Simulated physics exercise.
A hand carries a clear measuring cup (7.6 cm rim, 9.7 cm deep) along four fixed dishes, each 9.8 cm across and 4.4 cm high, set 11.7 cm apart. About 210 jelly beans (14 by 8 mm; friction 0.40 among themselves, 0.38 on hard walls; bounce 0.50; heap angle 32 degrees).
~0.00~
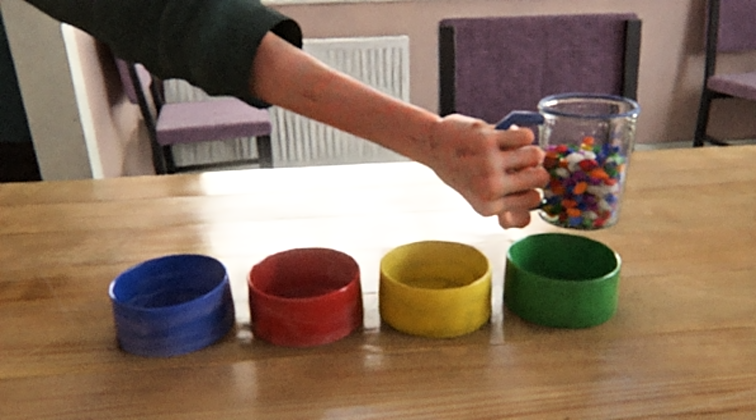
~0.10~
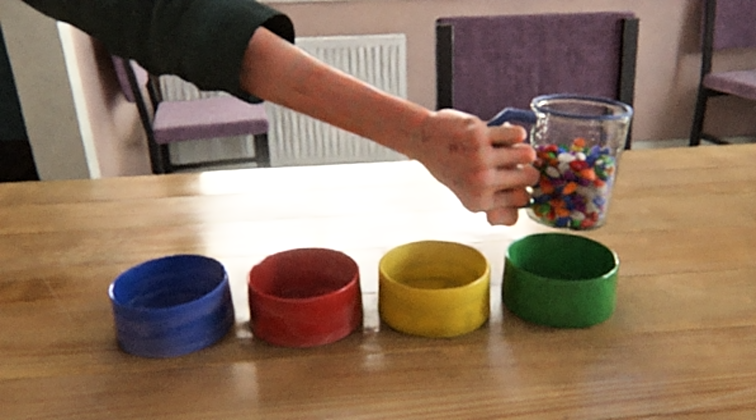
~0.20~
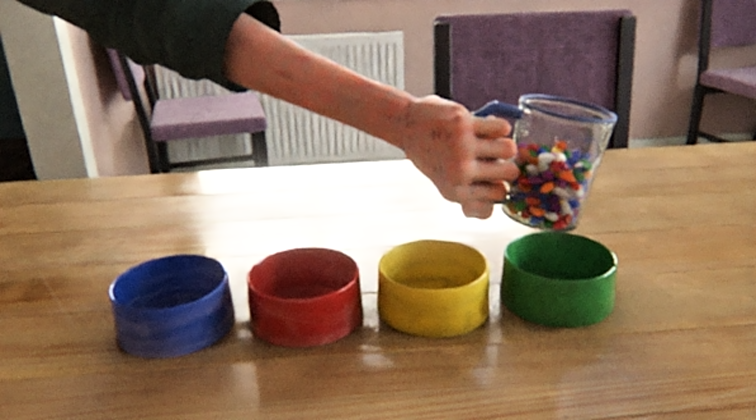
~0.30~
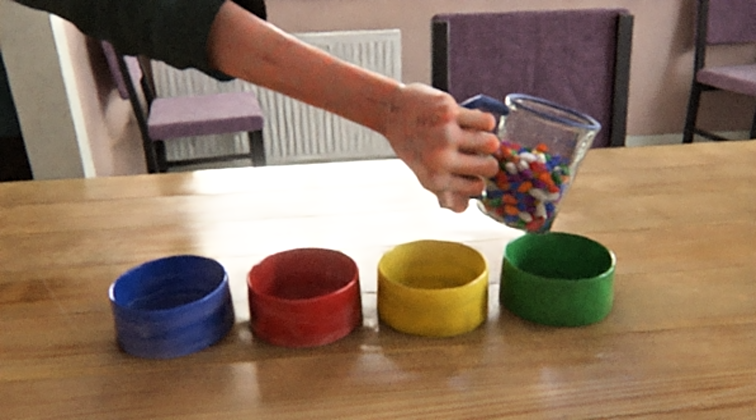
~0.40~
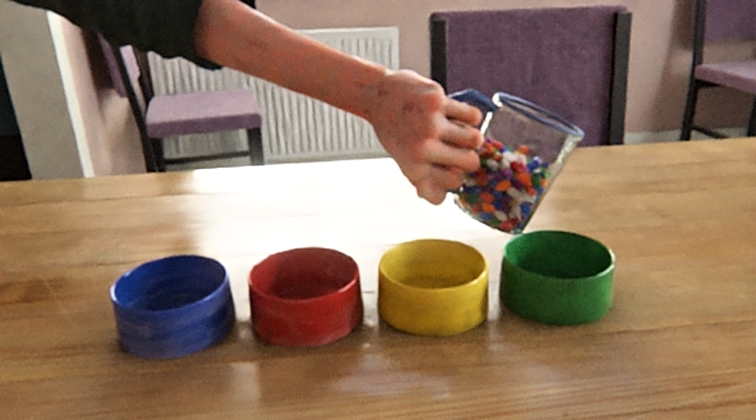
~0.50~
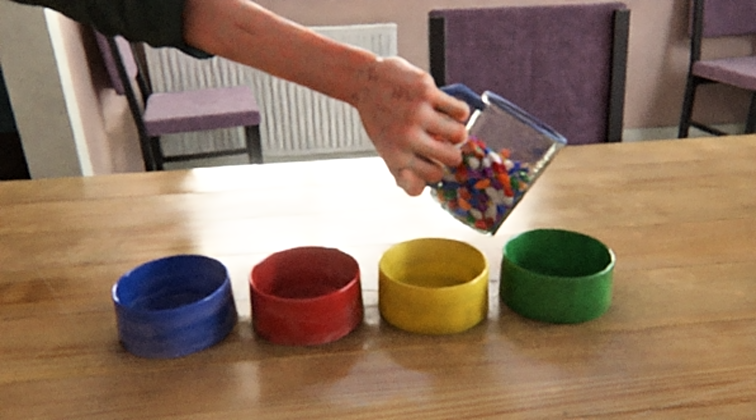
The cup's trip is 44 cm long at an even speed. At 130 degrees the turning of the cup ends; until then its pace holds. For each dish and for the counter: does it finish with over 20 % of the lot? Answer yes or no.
Red yes, blue no, green no, yellow no, counter no.
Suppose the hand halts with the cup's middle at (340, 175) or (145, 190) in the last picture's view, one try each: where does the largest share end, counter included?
The winner: Yellow, then red.
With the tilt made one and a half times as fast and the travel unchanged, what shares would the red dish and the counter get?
In that case red 0, counter 30.
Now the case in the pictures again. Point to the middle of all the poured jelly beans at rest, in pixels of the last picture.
Around (303, 295).
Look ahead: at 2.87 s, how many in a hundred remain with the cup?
Roughly 0 per cent.
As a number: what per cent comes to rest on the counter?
Some 5 per cent.
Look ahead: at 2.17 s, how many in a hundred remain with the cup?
Roughly 0 per cent.
Then, at 1.50 s, tilt 104 degrees; cup holds 95 %.
After 2.17 s, tilt 130 degrees; cup holds 0 %, red 95 %.
After 2.87 s, tilt 130 degrees; cup holds 0 %, red 95 %.
In the end, at 3.2 s, red 95 %, blue 0 %, green 0 %, yellow 0 %, counter 5 %.
